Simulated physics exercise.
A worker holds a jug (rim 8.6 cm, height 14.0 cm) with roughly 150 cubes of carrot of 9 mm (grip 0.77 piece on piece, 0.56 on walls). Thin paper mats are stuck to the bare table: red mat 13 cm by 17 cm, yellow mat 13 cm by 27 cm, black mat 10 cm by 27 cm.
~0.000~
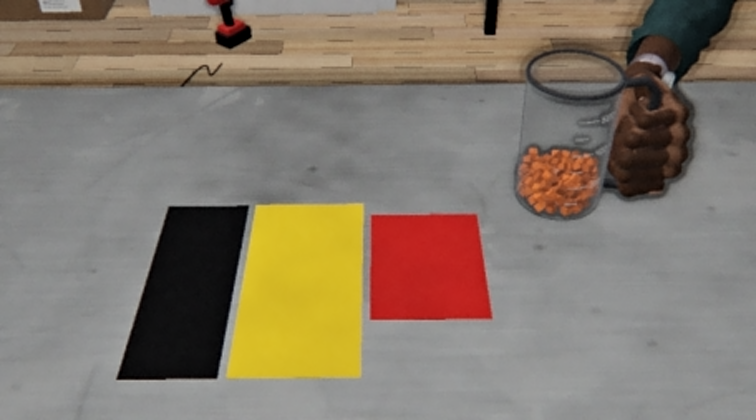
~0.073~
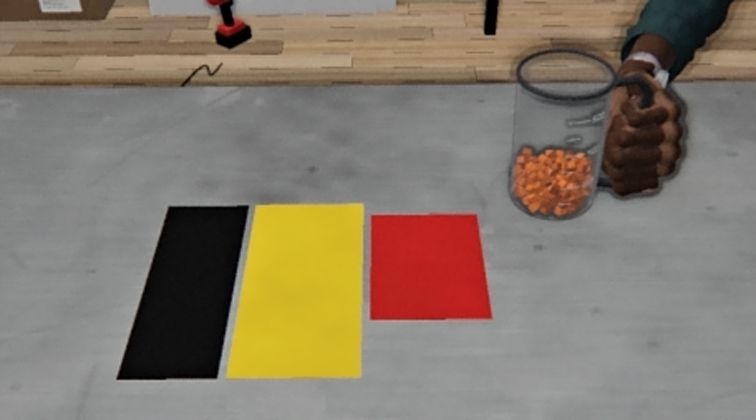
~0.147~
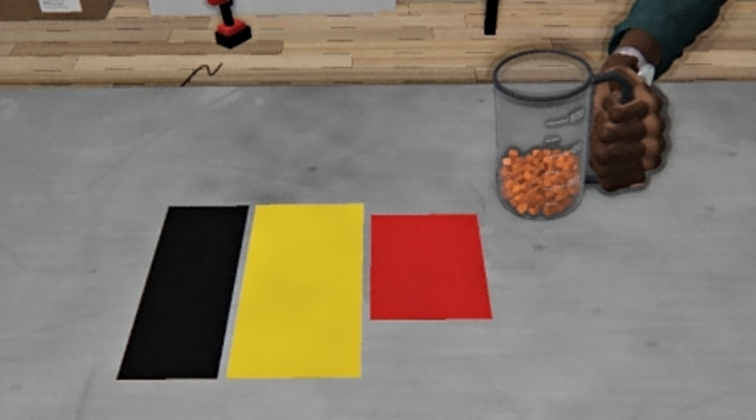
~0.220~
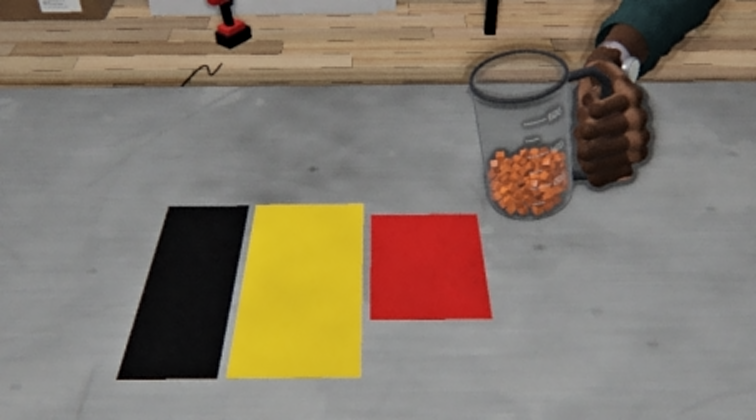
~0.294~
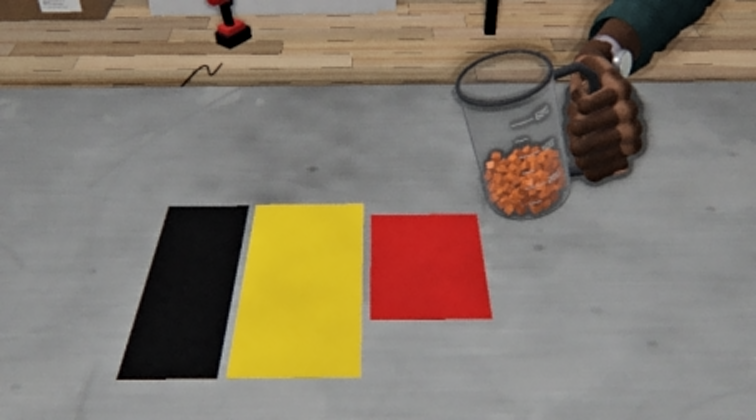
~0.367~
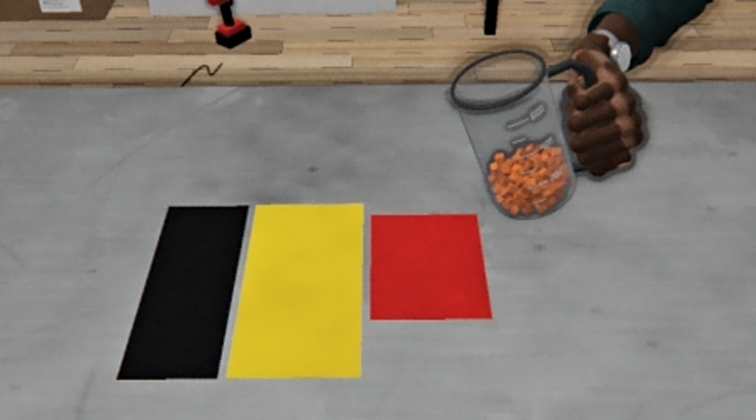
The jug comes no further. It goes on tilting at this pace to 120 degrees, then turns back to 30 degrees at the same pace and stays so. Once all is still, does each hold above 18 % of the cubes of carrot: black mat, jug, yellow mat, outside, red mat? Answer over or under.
On the black mat: Under; in the jug: Over; on the yellow mat: Over; off the mats: Under; on the red mat: Over.
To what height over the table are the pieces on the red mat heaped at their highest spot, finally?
Roughly 1.5 cm.
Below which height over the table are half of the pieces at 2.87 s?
Some 0 cm.
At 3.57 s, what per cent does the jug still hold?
Some 30 per cent of the load.
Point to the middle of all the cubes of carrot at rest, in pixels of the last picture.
Around (398, 268).
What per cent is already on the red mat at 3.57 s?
Near 35 per cent so far.
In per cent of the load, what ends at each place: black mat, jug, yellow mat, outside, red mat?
Black mat 0; jug 30; yellow mat 25; outside 5; red mat 35.
After 1.33 s, tilt 84 degrees; jug 100 %; middle of all pieces on or above the table near (561, 152).
Then, at 2.13 s, tilt 111 degrees; jug 55 %, yellow mat 5 %, red mat 35 %; middle of all pieces on or above the table near (459, 201).
Then, at 2.87 s, tilt 63 degrees; jug 30 %, yellow mat 25 %, outside 5 %, red mat 35 %; middle of all pieces on or above the table near (401, 239).
After 3.57 s, tilt 30 degrees; jug 30 %, yellow mat 25 %, outside 5 %, red mat 35 %; middle of all pieces on or above the table near (404, 244).
At rest (3.8 s), black mat 0 %, jug 30 %, yellow mat 25 %, outside 5 %, red mat 35 %.
